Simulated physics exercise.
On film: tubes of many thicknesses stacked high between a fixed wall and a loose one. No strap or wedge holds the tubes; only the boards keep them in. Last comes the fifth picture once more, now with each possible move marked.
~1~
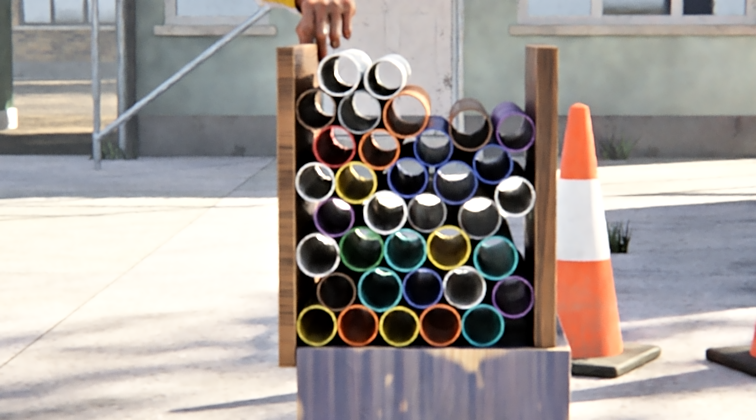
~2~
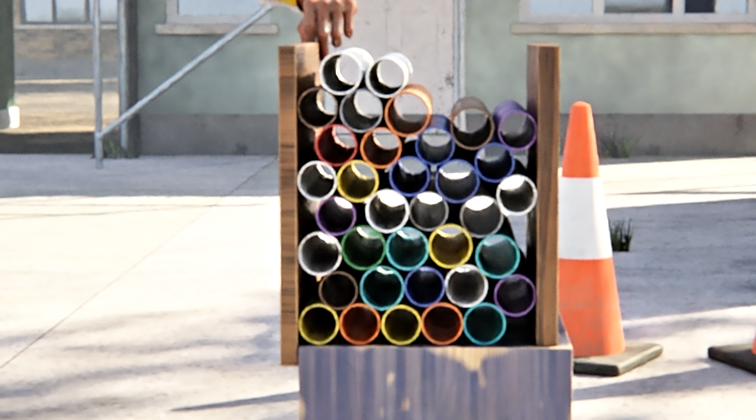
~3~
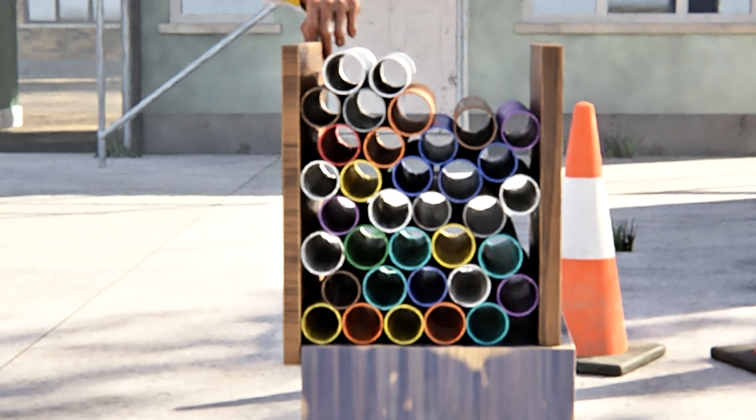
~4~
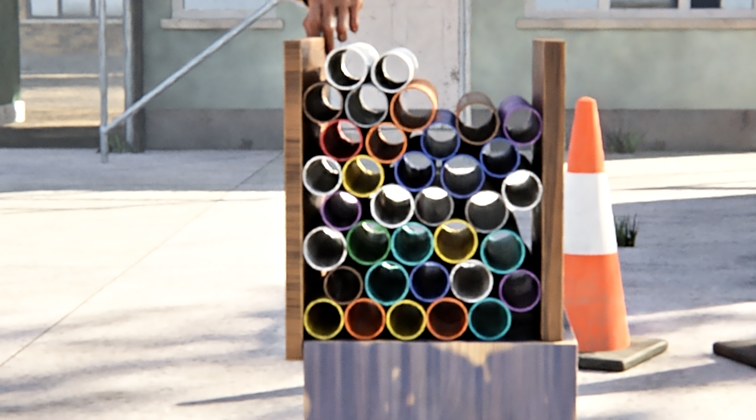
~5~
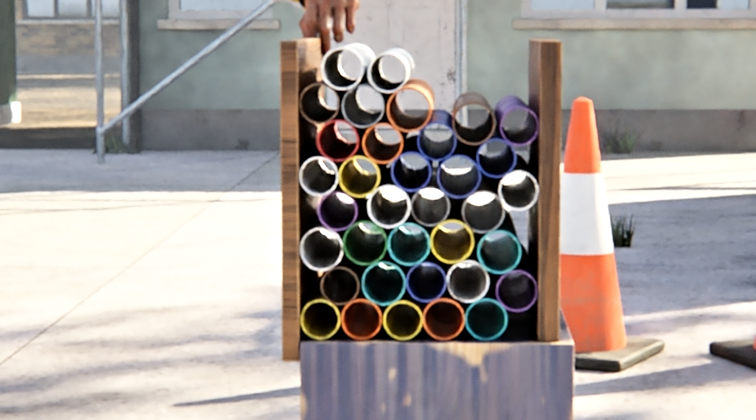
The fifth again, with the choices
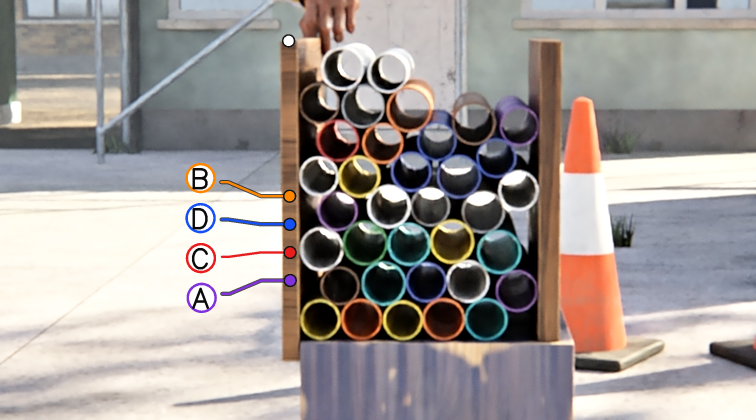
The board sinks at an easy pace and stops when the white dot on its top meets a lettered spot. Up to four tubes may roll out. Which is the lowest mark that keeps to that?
No lower than B.
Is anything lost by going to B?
Yes, at B.
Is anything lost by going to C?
Yes.
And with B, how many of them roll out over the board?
It comes to two.
On the copy, A at (290, 280); B at (290, 197); C at (290, 253); D at (290, 225); the white dot at (289, 41).
On B. First, top of the board (299, 109).
Then, top of the board (299, 189).
Finally, top of the board (299, 196), two out over the board.
By contrast, A more than four out over the board; C more than four out over the board; D more than four out over the board.
